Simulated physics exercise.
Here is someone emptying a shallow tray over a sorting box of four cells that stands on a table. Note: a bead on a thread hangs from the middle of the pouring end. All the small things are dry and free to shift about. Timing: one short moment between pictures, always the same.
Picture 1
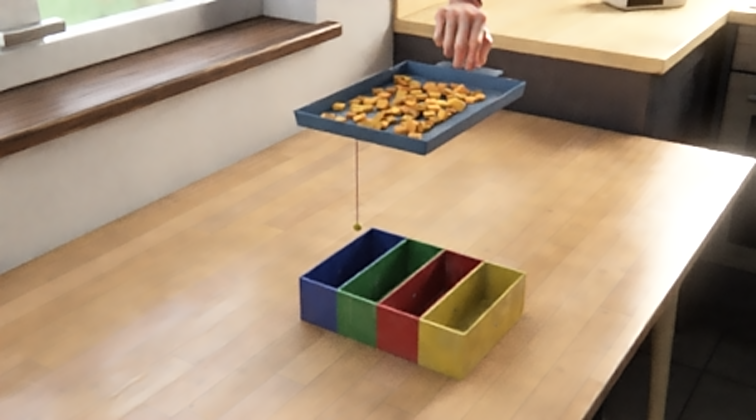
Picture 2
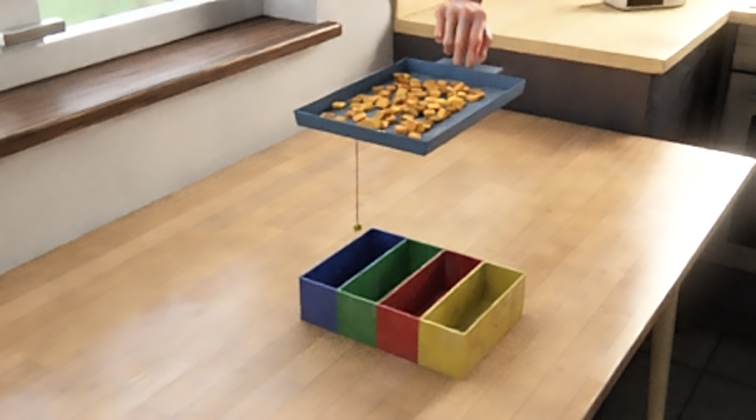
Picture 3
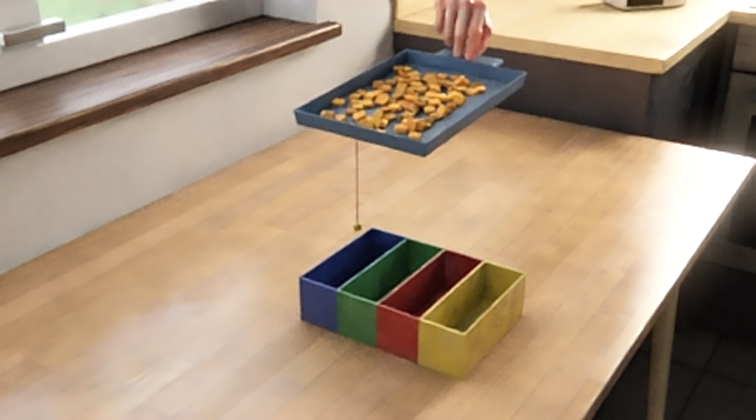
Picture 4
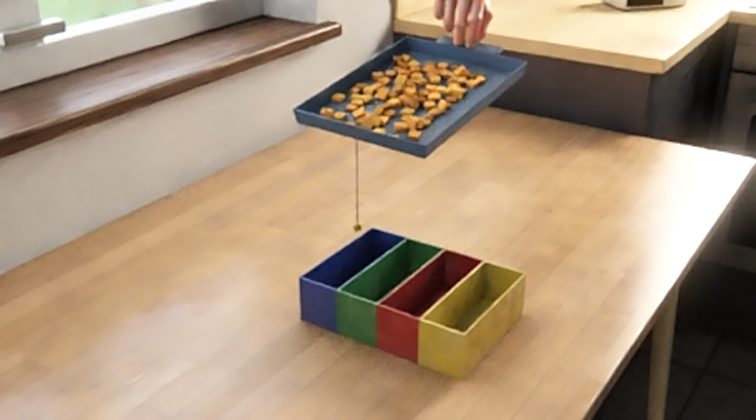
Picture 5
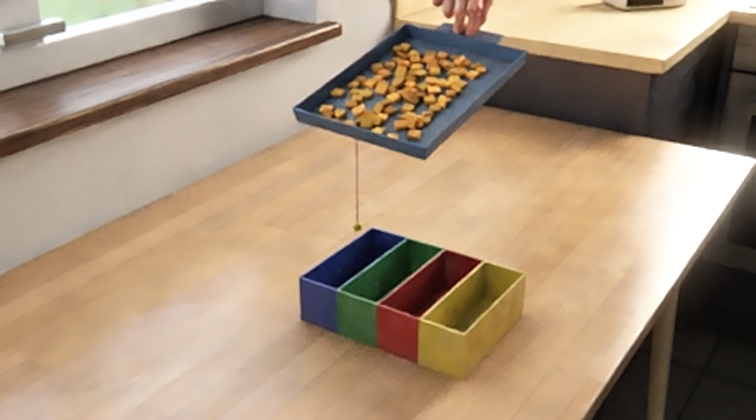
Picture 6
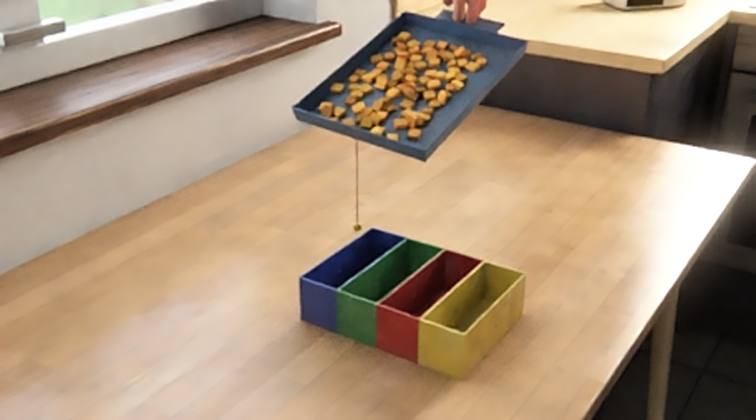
The clip opens on a hand holding a blue tray of small golden-brown crackers level above a box with blue, green, red and yellow cells, a bead hanging on a thread. The hand then gradually raises the tray's far side, tilting it more steeply, its right front corner lowest, while the box stays still.
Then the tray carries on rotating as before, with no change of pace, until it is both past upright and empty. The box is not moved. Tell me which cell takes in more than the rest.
I would say the green cell.
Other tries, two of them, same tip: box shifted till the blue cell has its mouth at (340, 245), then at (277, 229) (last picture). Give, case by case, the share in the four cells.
Result, in turn: 90 %, 60 %.
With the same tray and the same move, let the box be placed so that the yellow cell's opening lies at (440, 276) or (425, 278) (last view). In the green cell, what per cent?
Roughly 30 per cent, then roughly 20 per cent.
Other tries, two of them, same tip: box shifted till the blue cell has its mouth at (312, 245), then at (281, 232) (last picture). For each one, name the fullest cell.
Going by the two tries in order: The cell in red, then yellow.
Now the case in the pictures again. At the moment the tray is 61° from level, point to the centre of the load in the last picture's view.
Centre estimate: (389, 116).
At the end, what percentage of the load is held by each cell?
The blue cell holds about 20 %, the green cell about 50 %, the red cell about 20 % and the yellow cell about 0 %.
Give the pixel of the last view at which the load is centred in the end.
Close to (385, 311) in the last view.
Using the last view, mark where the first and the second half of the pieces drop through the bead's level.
I'd say close to (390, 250) at first and close to (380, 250) later on.
Soon after the last picture, tray tipped steeply; nearly all on the tray; a small part falling or outside the box.
A little later, tray tipped past a quarter turn; most on the tray; a small part in the green cell; a small part in the red cell; a stray few in the blue cell; a stray few falling or outside the box.
Later still, tray tipped past a quarter turn; about half in the green cell; about a quarter in the blue cell; about a quarter in the red cell; a stray few in the yellow cell; a small part falling or outside the box.
At rest, tray tipped past a quarter turn; about half in the green cell; about a quarter in the blue cell; about a quarter in the red cell; a stray few in the yellow cell; a small part outside the box.
